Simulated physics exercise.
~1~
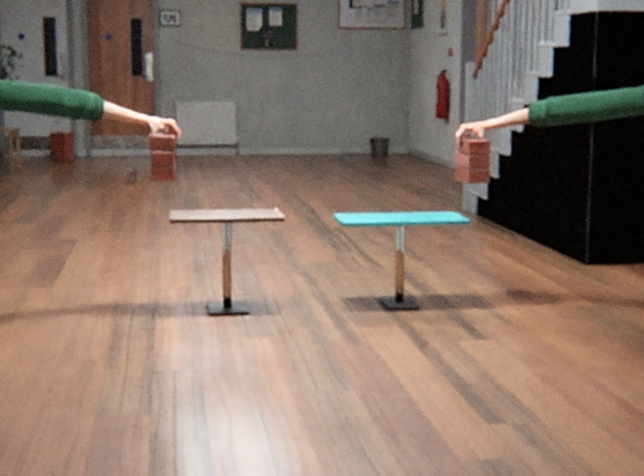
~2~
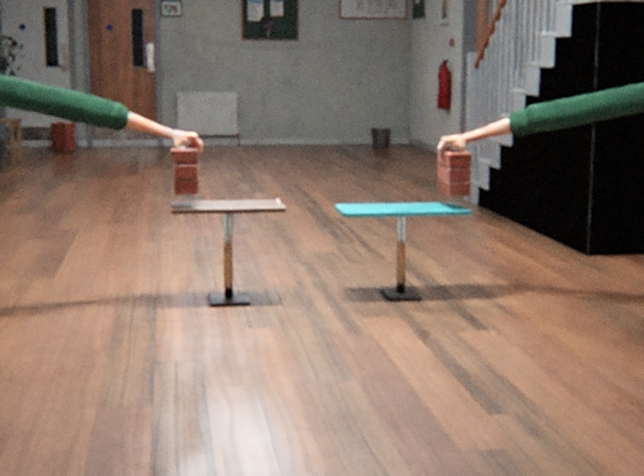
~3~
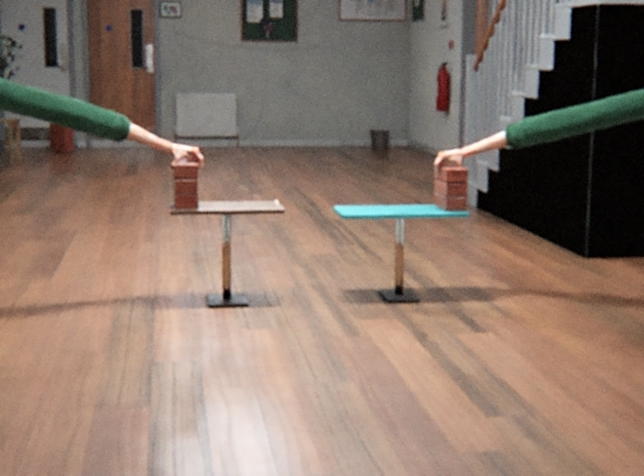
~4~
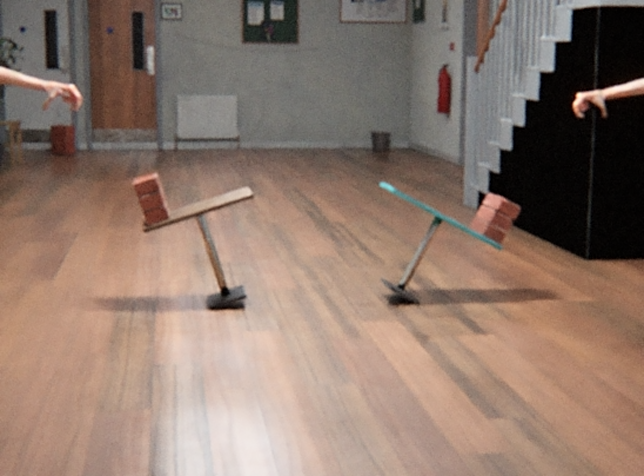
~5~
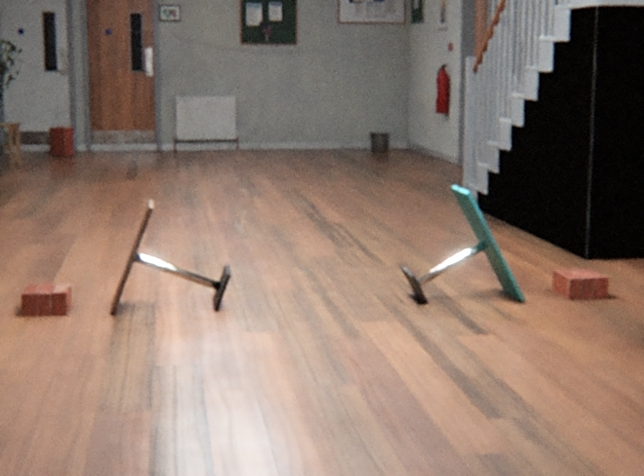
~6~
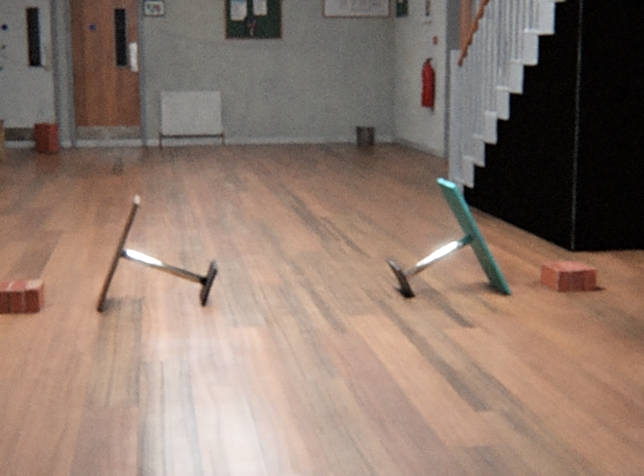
The footage shows two hands lowering stacks of reddish bricks onto the outer ends of a brown stand and a turquoise stand, then letting go and drawing back. Both stands tip outward and topple, ending up leaning on their tabletop edges with the bricks on the floor beside them.
